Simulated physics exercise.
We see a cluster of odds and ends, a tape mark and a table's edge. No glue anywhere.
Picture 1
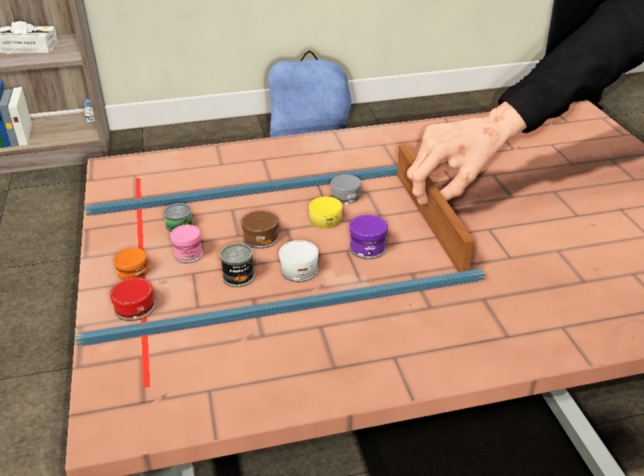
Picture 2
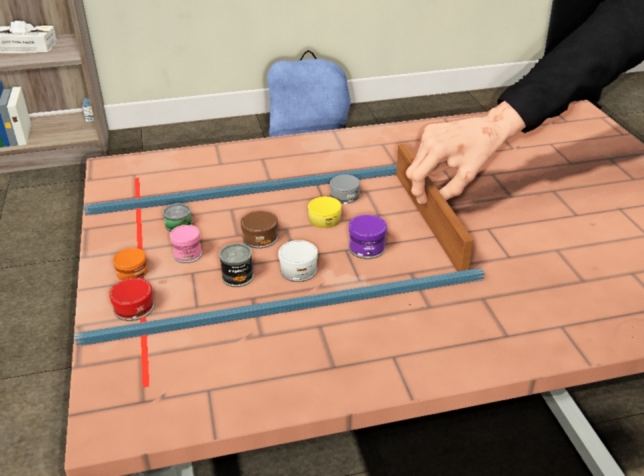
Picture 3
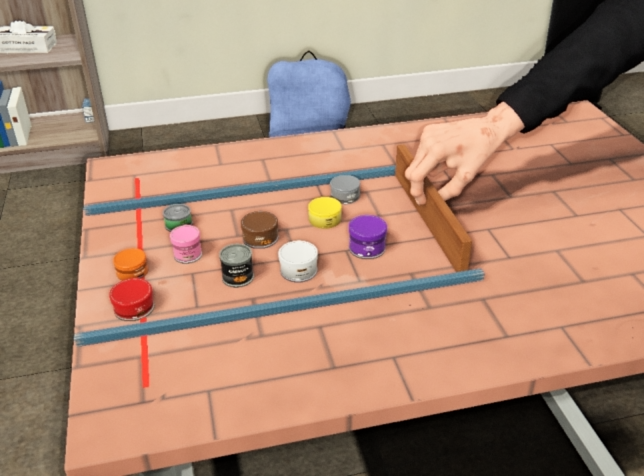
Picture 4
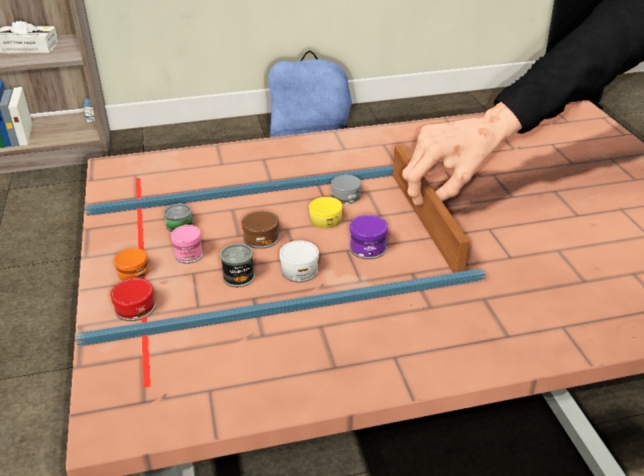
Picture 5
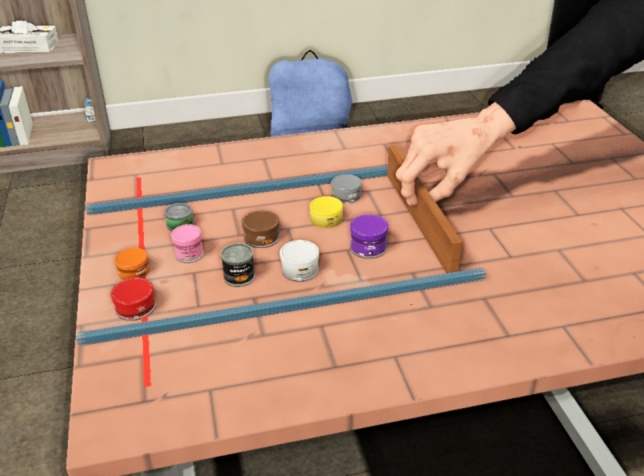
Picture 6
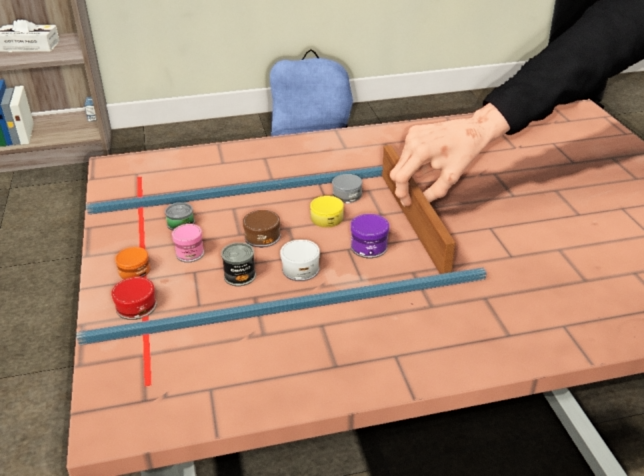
A hand slides a wooden board slightly left toward small colored tubs on a table.
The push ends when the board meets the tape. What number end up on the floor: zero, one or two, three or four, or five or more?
The number that fall off is one or two.
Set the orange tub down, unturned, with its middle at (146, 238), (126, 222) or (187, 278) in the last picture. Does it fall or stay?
In turn it survives; comes down; drops off.
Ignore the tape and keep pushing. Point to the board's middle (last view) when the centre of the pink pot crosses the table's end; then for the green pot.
At (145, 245) for the pink pot; at (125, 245) for the green pot.
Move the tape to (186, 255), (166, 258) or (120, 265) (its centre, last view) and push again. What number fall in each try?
It would be 0, 0 and 5.
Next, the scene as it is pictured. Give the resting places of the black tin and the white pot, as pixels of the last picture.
Near (91, 287) and (123, 298).
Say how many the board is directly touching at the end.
That makes 4.
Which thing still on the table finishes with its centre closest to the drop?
Foremost is the red tin.
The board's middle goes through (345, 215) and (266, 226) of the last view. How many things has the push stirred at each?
At the one place 3, at the other 6.
Soon after, none off yet; orange tub at rest near (133, 264); red tin at rest near (135, 298); green pot at rest near (180, 217).
At rest, the number that fall off is one or two; fallen, pink pot and orange tub.
